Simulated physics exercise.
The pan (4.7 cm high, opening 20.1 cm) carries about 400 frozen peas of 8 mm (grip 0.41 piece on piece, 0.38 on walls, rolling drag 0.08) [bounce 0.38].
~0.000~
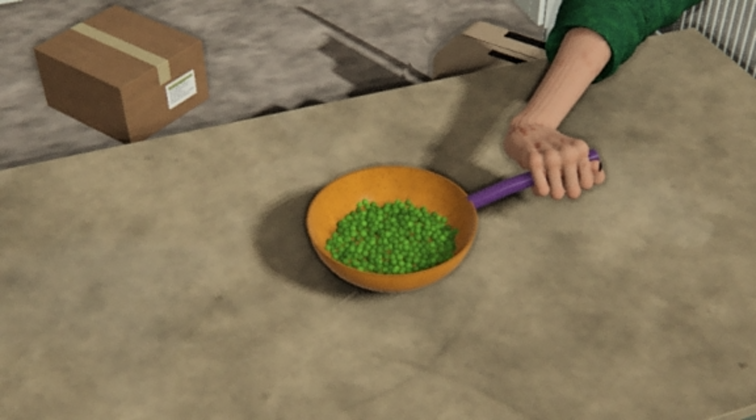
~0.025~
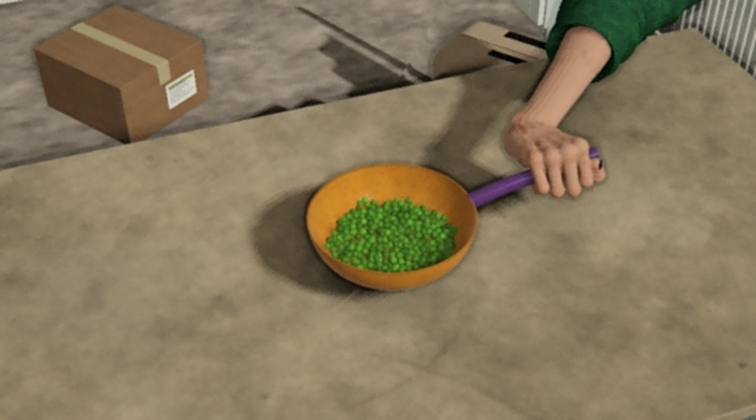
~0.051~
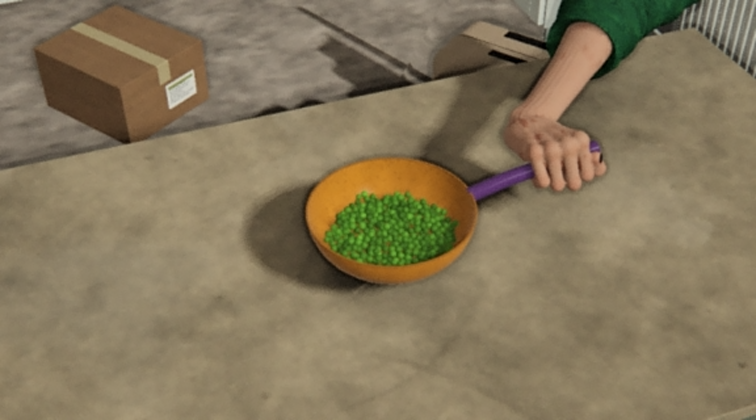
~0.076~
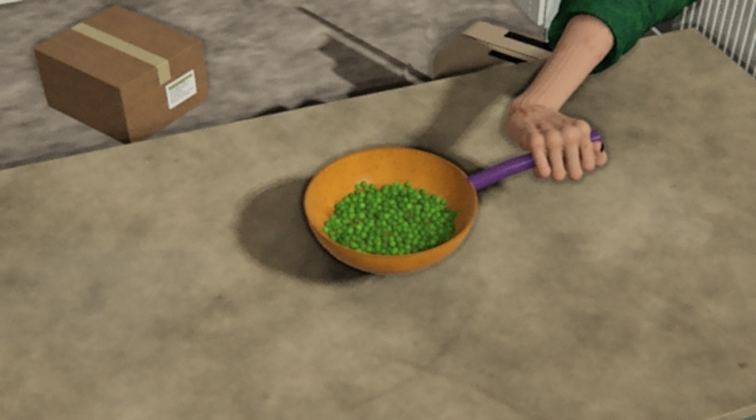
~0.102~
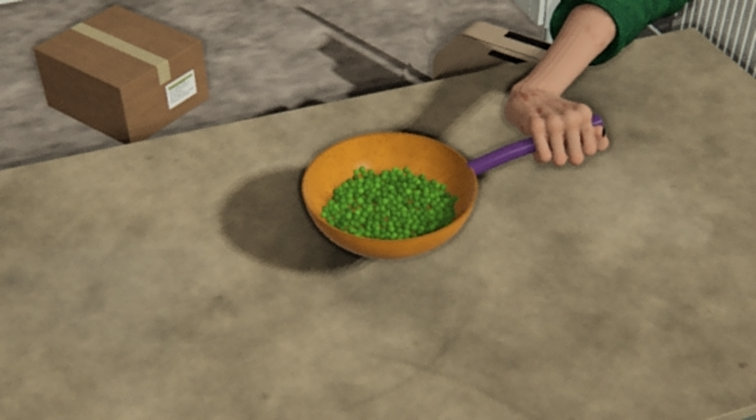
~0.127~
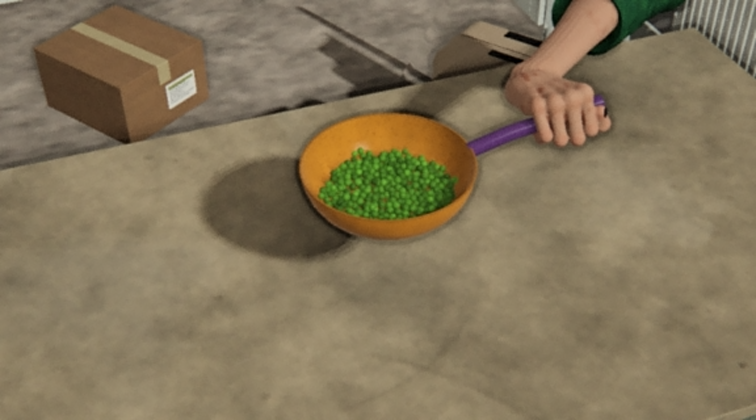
Orange pan of green peas with a purple handle rising slightly from a mottled tabletop, lifted level by a green-sleeved arm.
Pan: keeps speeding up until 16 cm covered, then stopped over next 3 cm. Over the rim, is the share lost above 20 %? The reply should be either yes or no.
The reply is no.
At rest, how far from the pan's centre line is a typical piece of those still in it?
Somewhere near 5.0 cm, I reckon.
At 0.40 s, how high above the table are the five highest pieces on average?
I'd put it at some 37 cm.
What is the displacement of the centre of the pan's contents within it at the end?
Shift: Approx. 1.5 cm.
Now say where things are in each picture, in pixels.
The first picture shows pan at (392, 280); tilt 0 degrees; moved 0.0 cm; top of the load at (373, 205).
The second picture shows pan at (392, 278); tilt 0 degrees; moved 0.3 cm; top of the load at (373, 203).
The third picture shows pan at (391, 271); tilt 0 degrees; moved 1.3 cm; top of the load at (373, 197).
The fourth picture shows pan at (391, 261); tilt 0 degrees; moved 2.9 cm; top of the load at (372, 187).
The fifth picture shows pan at (390, 245); tilt 0 degrees; moved 5.3 cm; top of the load at (371, 172).
The sixth picture shows pan at (388, 225); tilt 0 degrees; moved 8.2 cm; top of the load at (369, 154). Its speed is now 1.29 m/s.
After 0.28 s, in the air 100 %; middle of the pieces not yet landed near (376, 38).
After 0.40 s, in the air 100 %; middle of the pieces not yet landed near (364, 25).
Then, at 0.52 s, pan 100 %; middle of the pieces not yet landed near (358, 117).
After 0.63 s, pan 100 %; middle of the pieces not yet landed near (365, 118).
At rest (1.1 s), pan 100 %.
